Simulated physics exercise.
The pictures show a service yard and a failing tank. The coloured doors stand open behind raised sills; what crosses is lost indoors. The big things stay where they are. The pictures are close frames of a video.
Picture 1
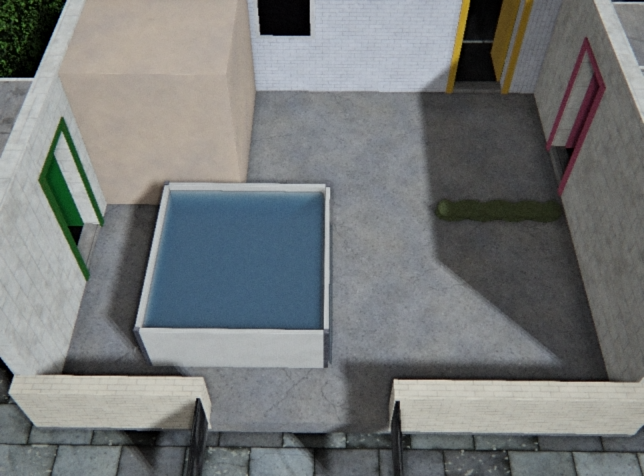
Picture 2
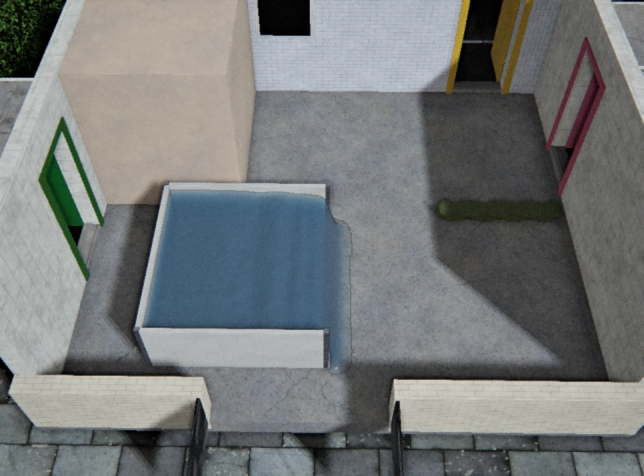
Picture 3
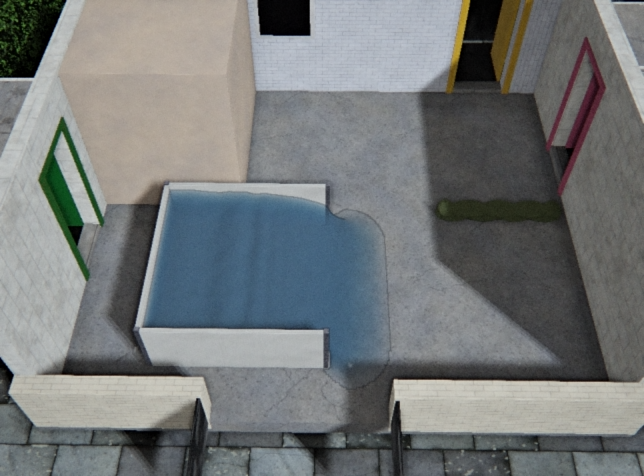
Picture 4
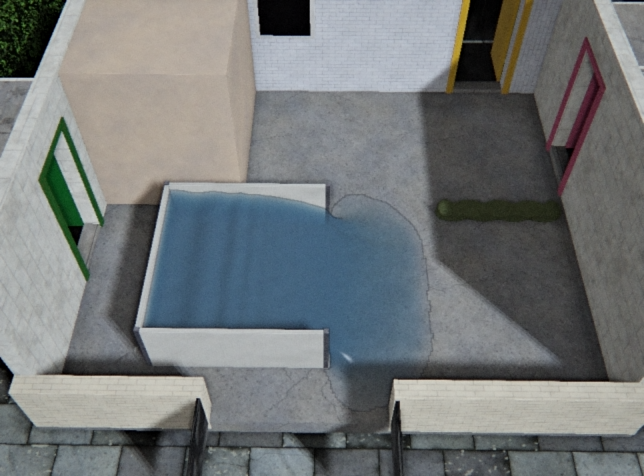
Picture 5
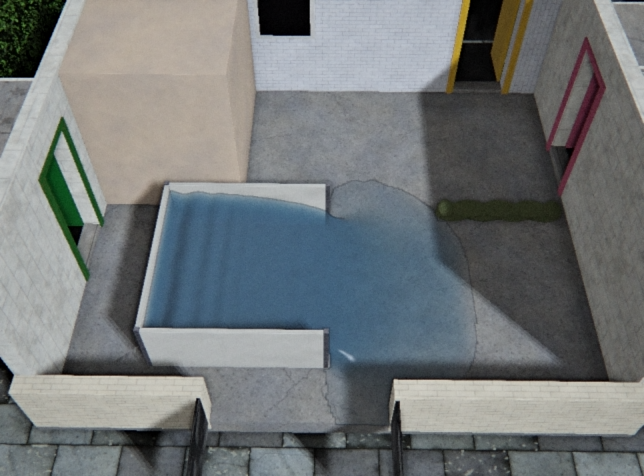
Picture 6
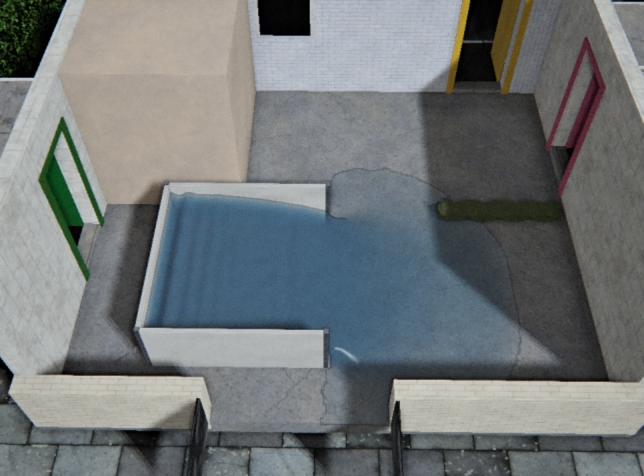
Water poured out of the open right side of a white-walled tank and spread in a widening sheet across the grey yard, reaching the front gap and then the low green strip on the right.
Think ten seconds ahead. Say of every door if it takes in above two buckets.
The green door admits no more than that; the yellow door lets in a lot; the pink door admits no more than that.
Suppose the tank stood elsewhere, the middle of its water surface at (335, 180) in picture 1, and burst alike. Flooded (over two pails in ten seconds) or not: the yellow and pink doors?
Then: Yellow is over; pink takes more.
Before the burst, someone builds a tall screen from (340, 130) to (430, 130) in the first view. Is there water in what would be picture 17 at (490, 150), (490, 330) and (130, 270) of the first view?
In that order: Covered, under water, dry.
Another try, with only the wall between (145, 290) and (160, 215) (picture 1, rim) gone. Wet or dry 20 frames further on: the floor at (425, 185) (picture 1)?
At that place: Flooded.
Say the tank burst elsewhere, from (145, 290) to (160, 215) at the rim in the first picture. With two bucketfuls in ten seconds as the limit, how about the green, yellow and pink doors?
One by one: Green door passes that mark; yellow door is under; pink door lets less in.
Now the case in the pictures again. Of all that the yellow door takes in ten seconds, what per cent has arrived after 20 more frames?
Close to 25 %.
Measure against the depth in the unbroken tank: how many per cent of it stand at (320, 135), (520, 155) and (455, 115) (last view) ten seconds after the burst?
In turn 12, 10 and 10 in a hundred.
A moment on, water covers 45 % of the floor; the green door not reached, the yellow door not reached, the pink door not reached.
Next, water covers 55 % of the floor; the green door not reached, the yellow door not reached, the pink door wet at the sill, nothing in.
Then, water covers 60 % of the floor; the green door not reached, the yellow door over two buckets in, the pink door wet at the sill, nothing in.
Later, water covers 85 % of the floor; the green door not reached, the yellow door far over two buckets in, the pink door wet at the sill, nothing in.
In the end, water covers 95 % of the floor; the green door wet at the sill, nothing in, the yellow door far over two buckets in, the pink door wet at the sill, nothing in.
